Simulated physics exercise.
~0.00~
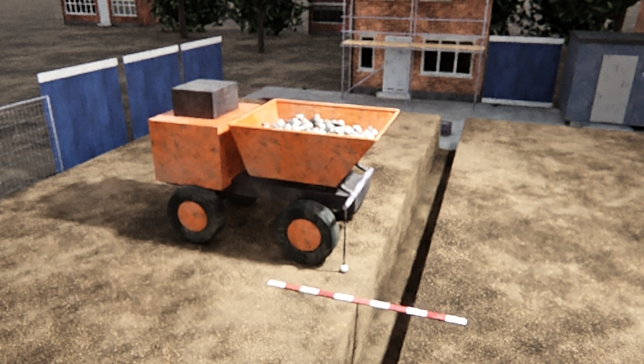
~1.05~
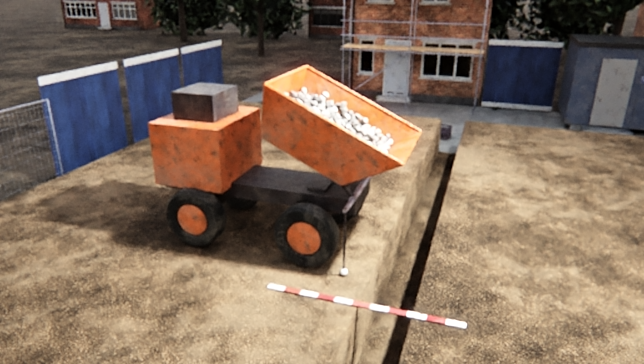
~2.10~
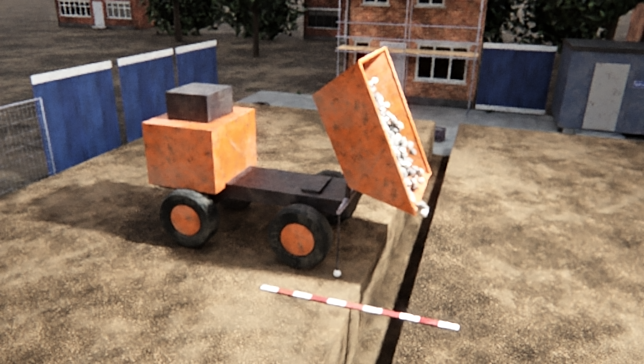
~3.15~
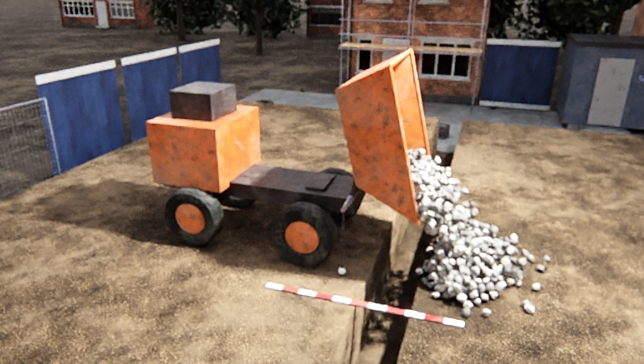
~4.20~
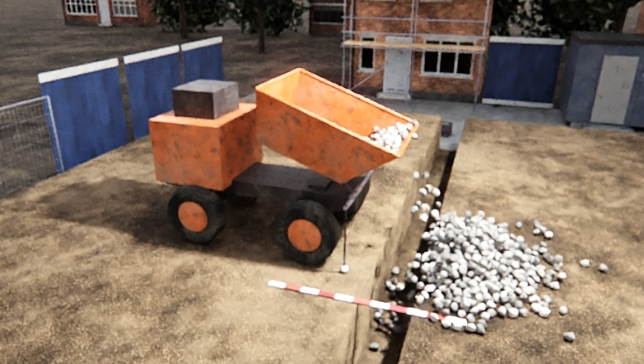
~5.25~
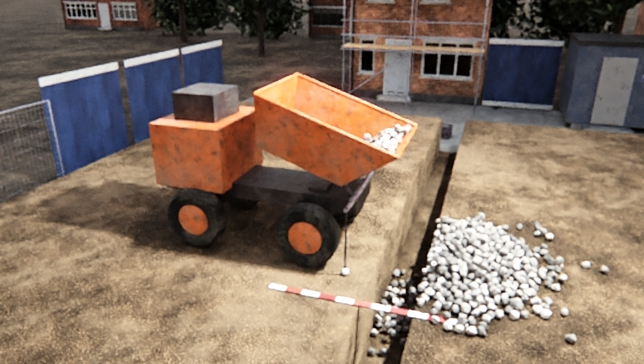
In the video, an orange dumper raises its skip steeply beside a narrow trench and tips out pale stones, most landing in a heap on the far side and a few in the trench, before the skip lowers partway and stays tilted with some stones still inside.
